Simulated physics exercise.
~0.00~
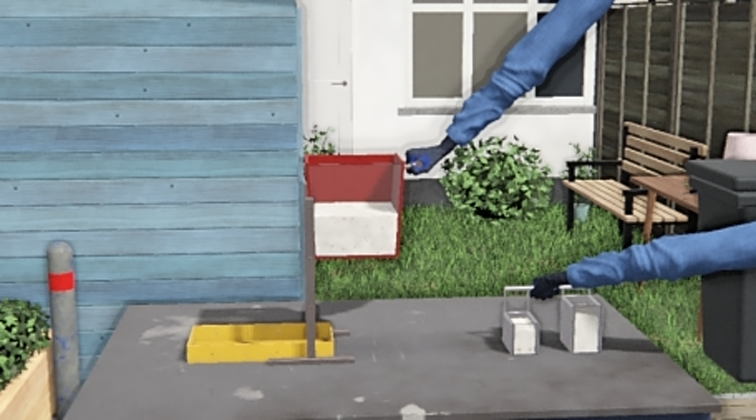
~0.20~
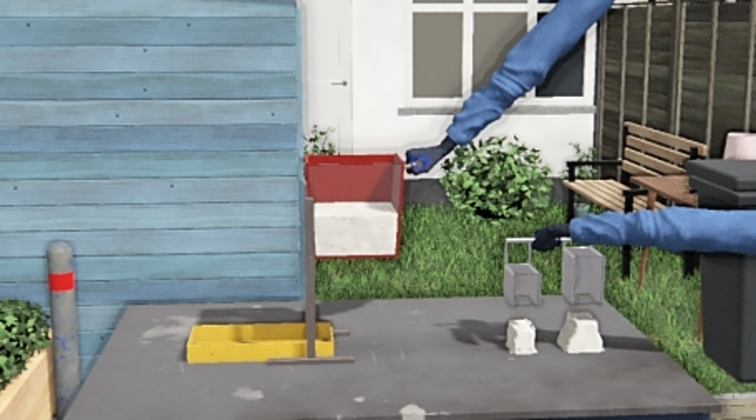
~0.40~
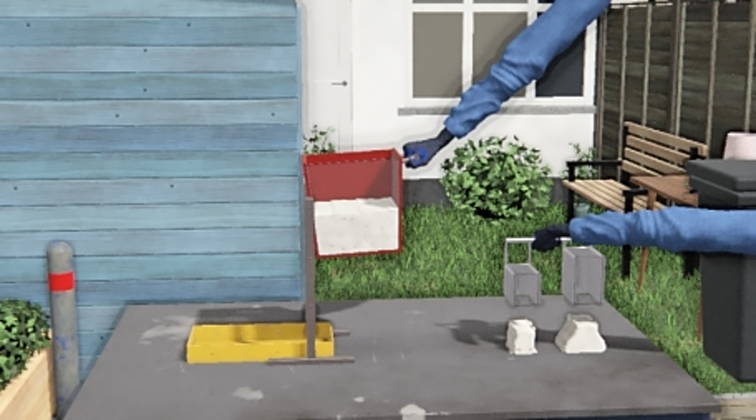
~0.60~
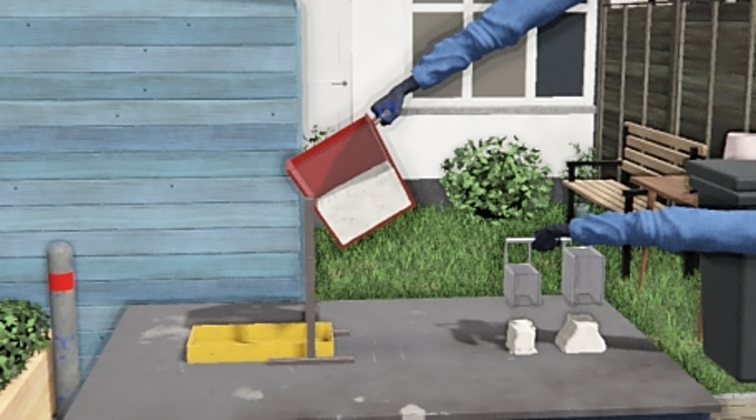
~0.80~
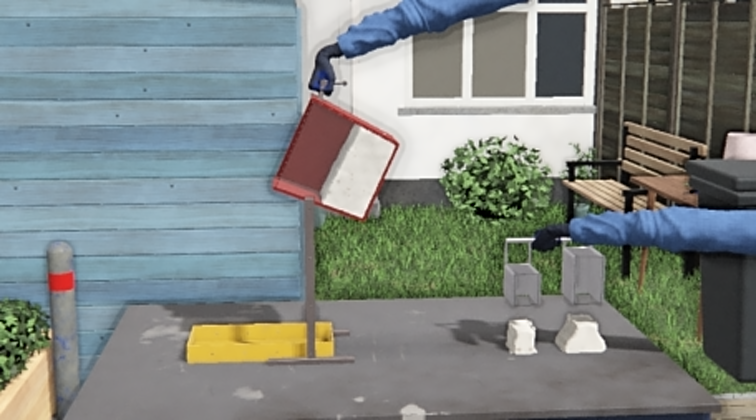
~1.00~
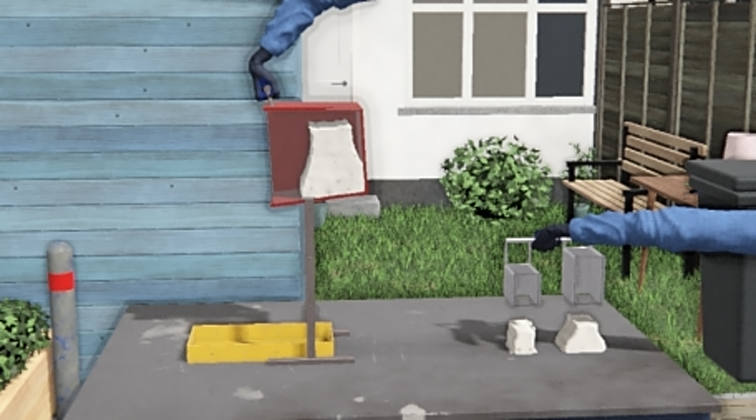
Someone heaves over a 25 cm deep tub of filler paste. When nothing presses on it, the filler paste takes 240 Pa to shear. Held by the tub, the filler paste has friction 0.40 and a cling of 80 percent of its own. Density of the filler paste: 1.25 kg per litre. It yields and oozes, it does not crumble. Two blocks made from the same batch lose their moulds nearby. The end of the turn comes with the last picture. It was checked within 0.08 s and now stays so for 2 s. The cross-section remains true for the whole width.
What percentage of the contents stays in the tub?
Near 54 %.
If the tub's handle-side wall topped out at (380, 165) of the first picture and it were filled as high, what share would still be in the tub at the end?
Then near 75 % stays in the tub.
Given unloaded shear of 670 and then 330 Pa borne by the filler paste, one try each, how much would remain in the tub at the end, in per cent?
In order: Around 100 % and around 60 %.
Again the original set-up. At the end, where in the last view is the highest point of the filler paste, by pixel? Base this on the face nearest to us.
Looking at the last picture, I'd put it at about (343, 172).
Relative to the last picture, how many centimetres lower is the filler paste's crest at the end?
12 cm.
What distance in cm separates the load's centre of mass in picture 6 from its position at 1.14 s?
Shift: Some 7 cm.
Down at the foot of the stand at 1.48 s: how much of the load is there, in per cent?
12 %.
After 1.14 s, the tub is at 93 degrees and holds 96 %.
After 1.31 s, the tub is at 93 degrees and holds 63 %.
After 1.48 s, the tub is at 93 degrees and holds 55 %.
After 1.65 s, the tub is at 93 degrees and holds 54 %.
After 3.00 s, at the end, the tub is at 93 degrees and holds 54 %.
